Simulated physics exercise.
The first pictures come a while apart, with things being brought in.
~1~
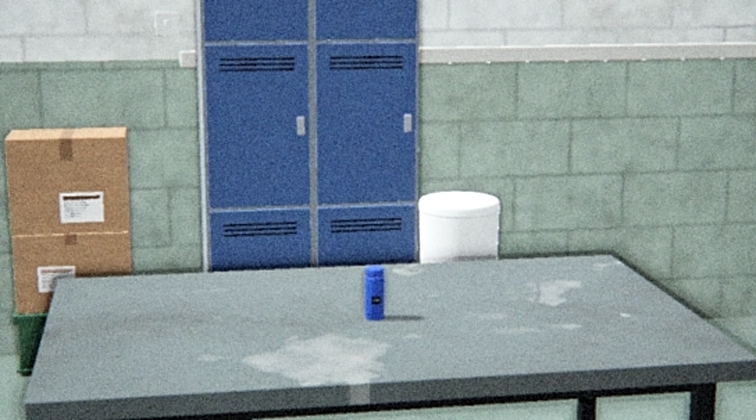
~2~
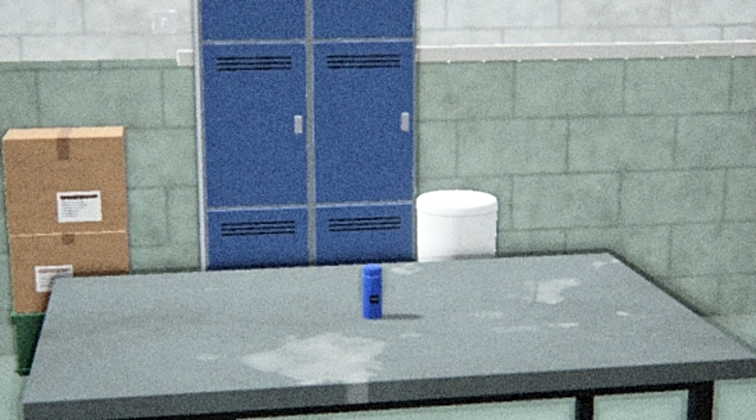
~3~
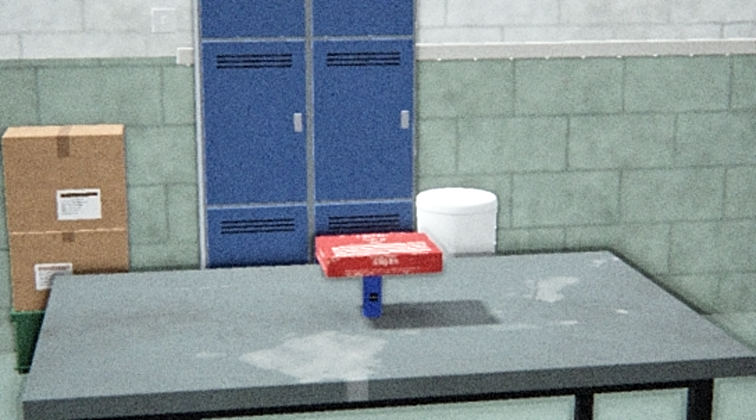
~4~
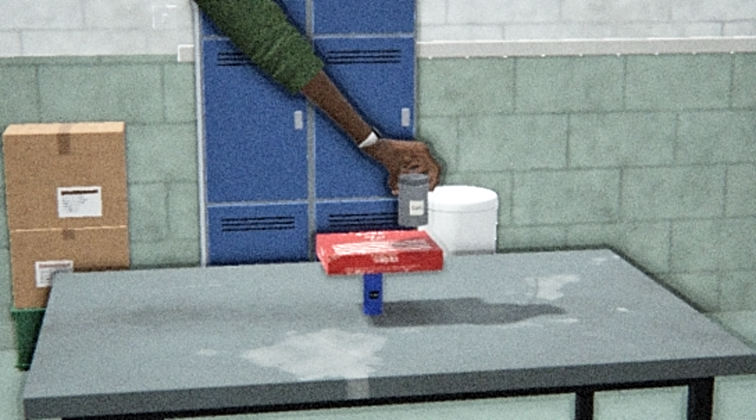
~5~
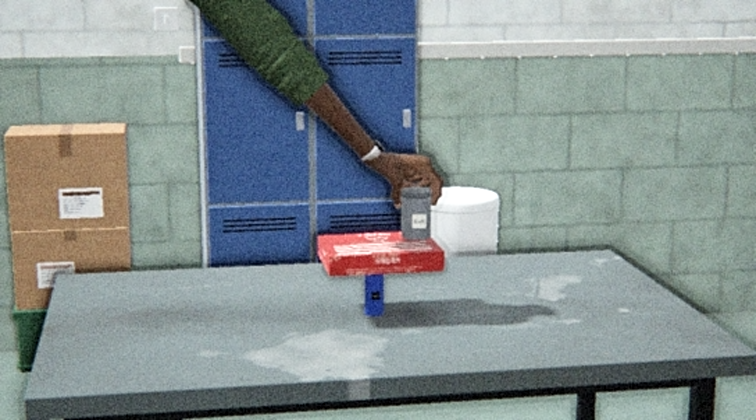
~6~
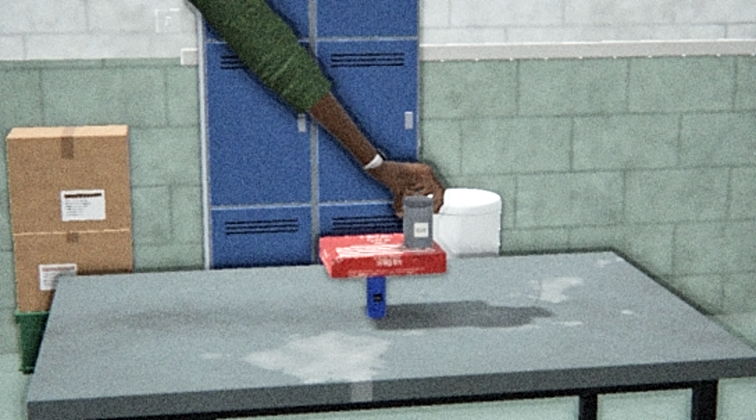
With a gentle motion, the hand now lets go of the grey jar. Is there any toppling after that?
The stack will not stay as built.
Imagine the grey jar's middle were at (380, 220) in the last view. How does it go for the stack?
After that, it remains intact.
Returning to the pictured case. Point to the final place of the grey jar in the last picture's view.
Around (480, 295).
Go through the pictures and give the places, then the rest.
The last thing is not in view yet; blue shaker (375, 293), in the first frame.
The last thing is not in view yet; blue shaker (372, 292), in the second frame.
The last thing is not in view yet; blue shaker (372, 290), in the third frame.
Still above its spot; grey jar (414, 200); blue shaker (373, 288), in the fourth frame.
Still above its spot; grey jar (416, 213); blue shaker (374, 289), in the fifth frame.
Set down, still held; grey jar (418, 222); blue shaker (376, 291), in the sixth frame.
Then, 0.30 s on from there, grey jar now fallen; red packet turned 34° from how it was put.
Then, 0.50 s on from there, red packet on its side.
Then, 0.90 s on from there, grey jar resting near (483, 299).
Then, 1.40 s on from there, red packet now fallen.
In the end, fallen, grey jar and red packet; blue shaker unmoved. At the end, from the last picture's camera, grey jar near (480, 295). The stack comes apart.
